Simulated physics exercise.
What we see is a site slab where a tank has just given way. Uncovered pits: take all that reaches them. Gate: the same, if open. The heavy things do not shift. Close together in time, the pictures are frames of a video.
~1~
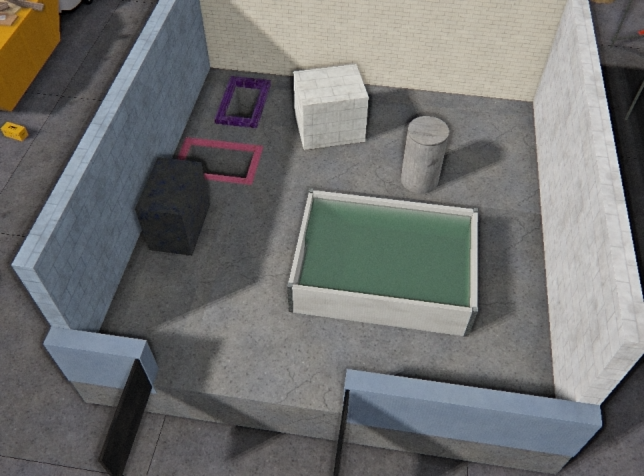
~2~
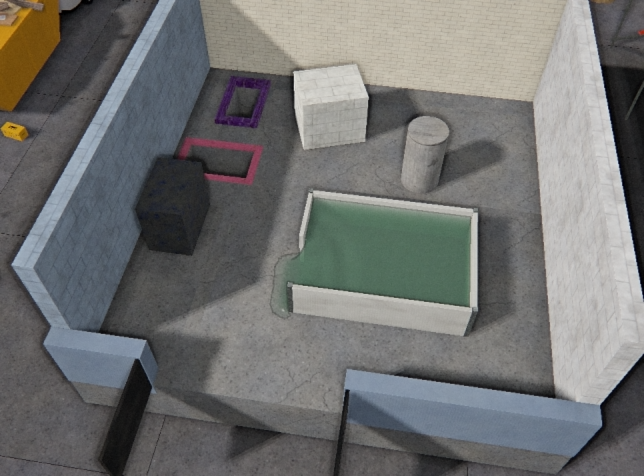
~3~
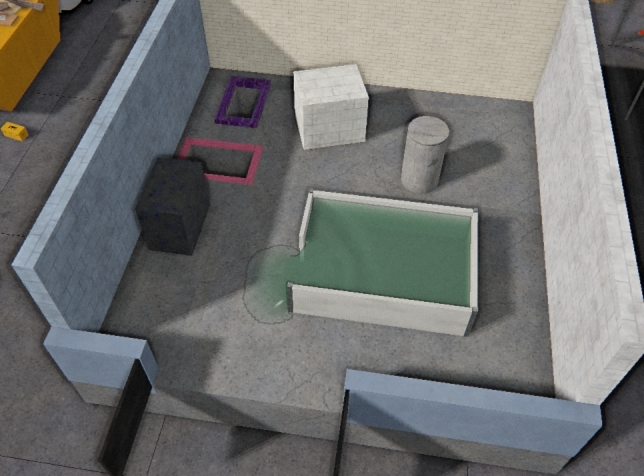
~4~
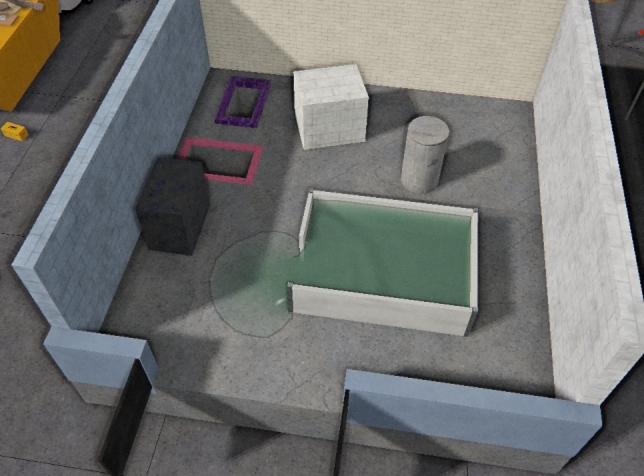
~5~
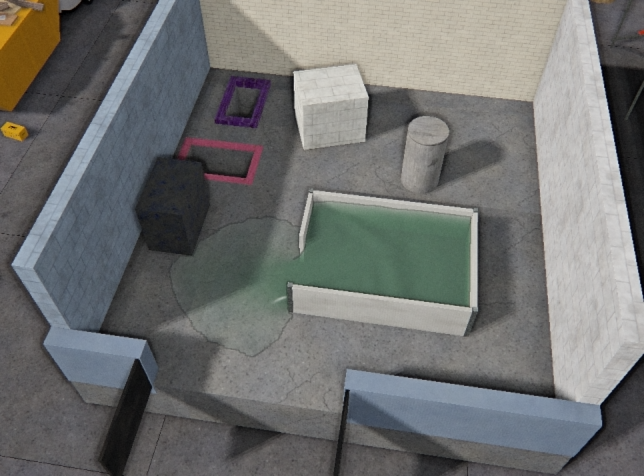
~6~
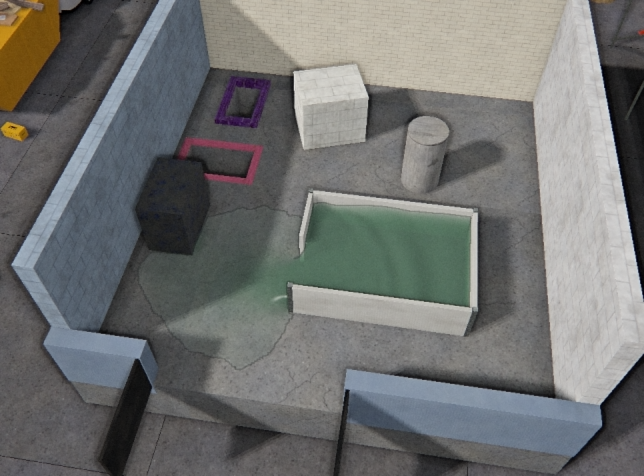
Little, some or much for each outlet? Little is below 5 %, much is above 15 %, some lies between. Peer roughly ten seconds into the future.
The gate gets much. The pink pit gets much. The purple pit gets little.
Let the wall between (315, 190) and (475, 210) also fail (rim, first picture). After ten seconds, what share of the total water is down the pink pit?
Per cent to pink: 25.
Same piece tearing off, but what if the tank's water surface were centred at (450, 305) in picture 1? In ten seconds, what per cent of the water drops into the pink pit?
Within ten seconds the pink pit collects 12 percent of the total.
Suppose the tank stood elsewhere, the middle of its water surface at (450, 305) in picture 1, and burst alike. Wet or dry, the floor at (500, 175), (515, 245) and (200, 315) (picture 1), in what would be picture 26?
In sequence: Unflooded, next unflooded, then inundated.
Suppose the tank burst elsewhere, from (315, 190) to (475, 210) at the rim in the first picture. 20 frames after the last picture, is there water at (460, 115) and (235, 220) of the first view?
Well, the first place ends up drenched, and the second one drenched.
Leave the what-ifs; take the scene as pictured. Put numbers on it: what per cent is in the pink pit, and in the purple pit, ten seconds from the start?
Shares, in order: 18 % and 0 %.
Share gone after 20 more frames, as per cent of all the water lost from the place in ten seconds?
I'd say about 25 per cent.
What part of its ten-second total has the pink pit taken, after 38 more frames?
My estimate: Close to 65 per cent.
A moment on, water covers 20 % of the floor; the gate 0 %, the pink pit 0 %, the purple pit 0 %.
Next, water covers 25 % of the floor; the gate 2 %, the pink pit 2 %, the purple pit 0 %.
Then, water covers 30 % of the floor; the gate 6 %, the pink pit 6 %, the purple pit 0 %.
Later, water covers 45 % of the floor; the gate 15 %, the pink pit 12 %, the purple pit 0 %.
In the end, water covers 65 % of the floor; the gate 27 %, the pink pit 18 %, the purple pit 0 %.
